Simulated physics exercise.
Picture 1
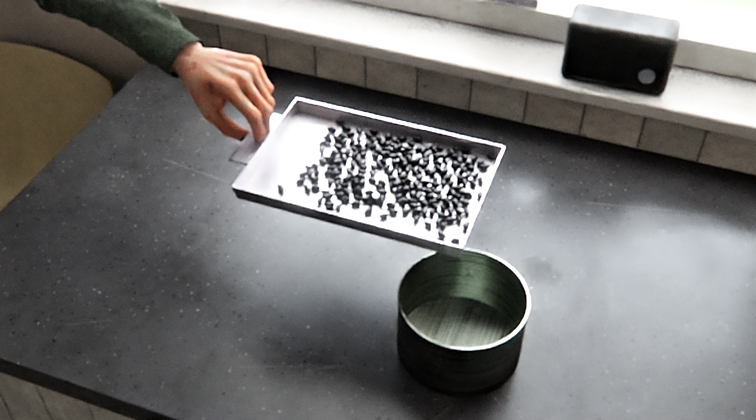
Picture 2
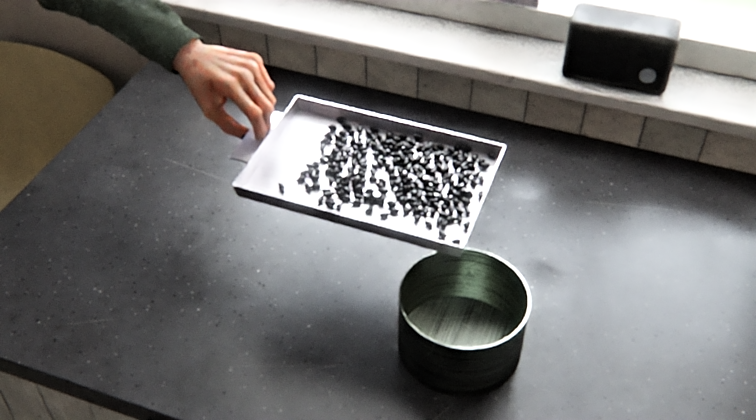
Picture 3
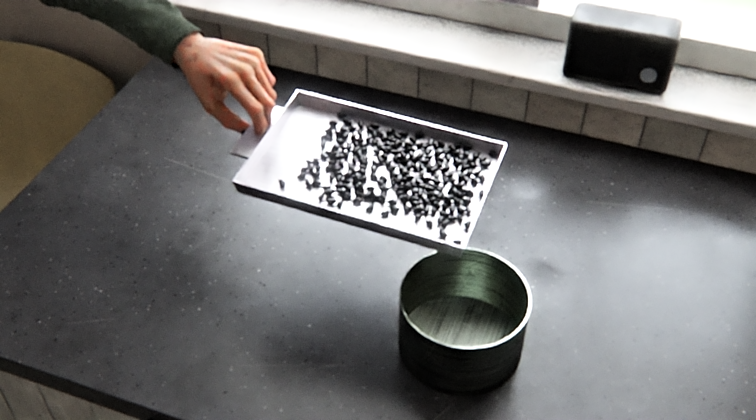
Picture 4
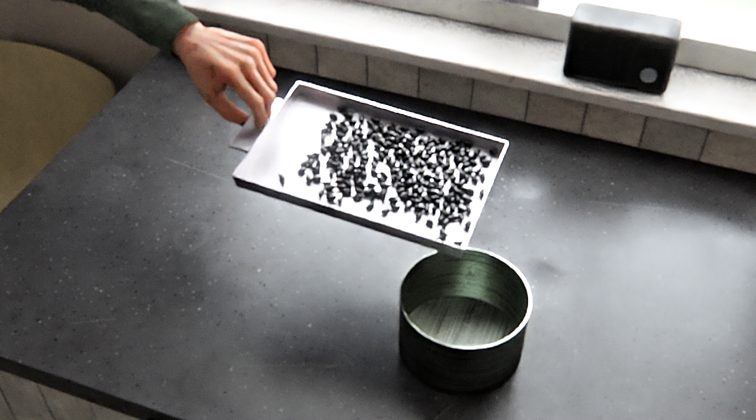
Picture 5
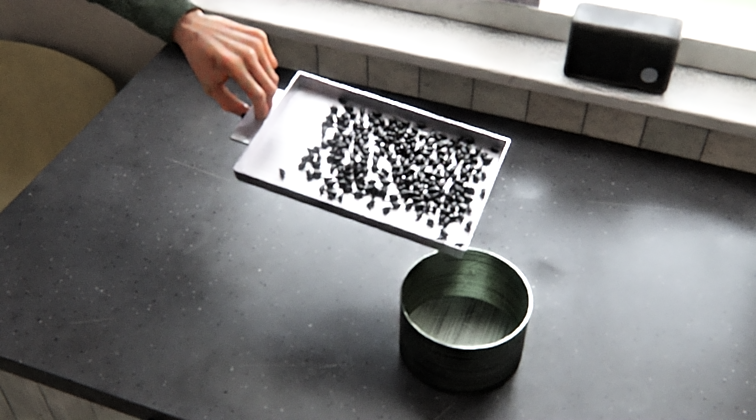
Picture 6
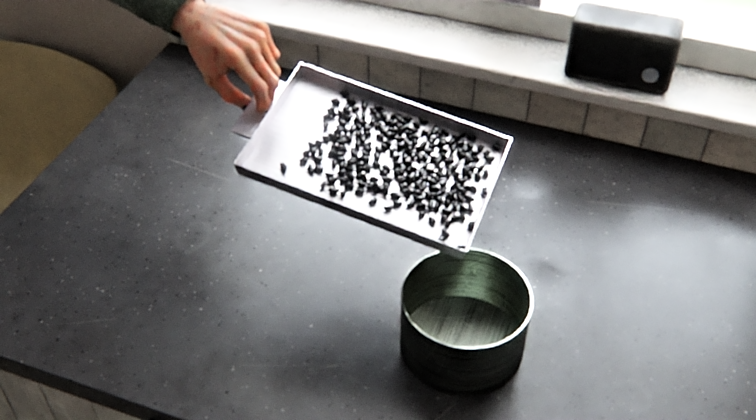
The footage shows a hand at the left end of a pale rectangular tray scattered with black beans, gradually raising that end so the tray tilts slightly toward a dark round pot on the counter, while the beans stay on it.
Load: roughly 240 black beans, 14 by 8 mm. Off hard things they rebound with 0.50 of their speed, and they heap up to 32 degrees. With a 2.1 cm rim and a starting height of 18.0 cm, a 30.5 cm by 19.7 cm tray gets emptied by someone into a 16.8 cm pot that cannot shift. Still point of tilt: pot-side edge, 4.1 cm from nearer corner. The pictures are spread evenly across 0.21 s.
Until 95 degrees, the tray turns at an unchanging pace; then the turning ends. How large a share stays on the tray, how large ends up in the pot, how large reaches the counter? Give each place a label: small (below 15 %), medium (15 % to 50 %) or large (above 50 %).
Shares by place: Left on the tray small, pot large, counter small.
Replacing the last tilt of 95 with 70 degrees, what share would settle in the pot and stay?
It would land at about 70 percent.
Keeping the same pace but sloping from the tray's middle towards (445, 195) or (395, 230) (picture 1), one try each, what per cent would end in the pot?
About 30 and 100 per cent.
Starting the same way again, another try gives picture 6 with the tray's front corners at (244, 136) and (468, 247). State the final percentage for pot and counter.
You'd end with pot at 40 and counter at 60.
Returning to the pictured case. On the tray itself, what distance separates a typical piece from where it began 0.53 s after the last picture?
Around 8 centimetres.
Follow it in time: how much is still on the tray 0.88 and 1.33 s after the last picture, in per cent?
In order, near 70 and near 5.
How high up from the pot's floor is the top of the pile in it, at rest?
3.0 cm.
Then, 0.53 s after the last picture, tilt 51 degrees; the tray holds 100 %, the pot 0 %.
Then, 0.88 s after the last picture, tilt 77 degrees; the tray holds 70 %, the pot 20 %.
Then, 1.33 s after the last picture, tilt 95 degrees; the tray holds 5 %, the pot 95 %.
In the end, tray 0 %, pot 100 %, counter 0 %.
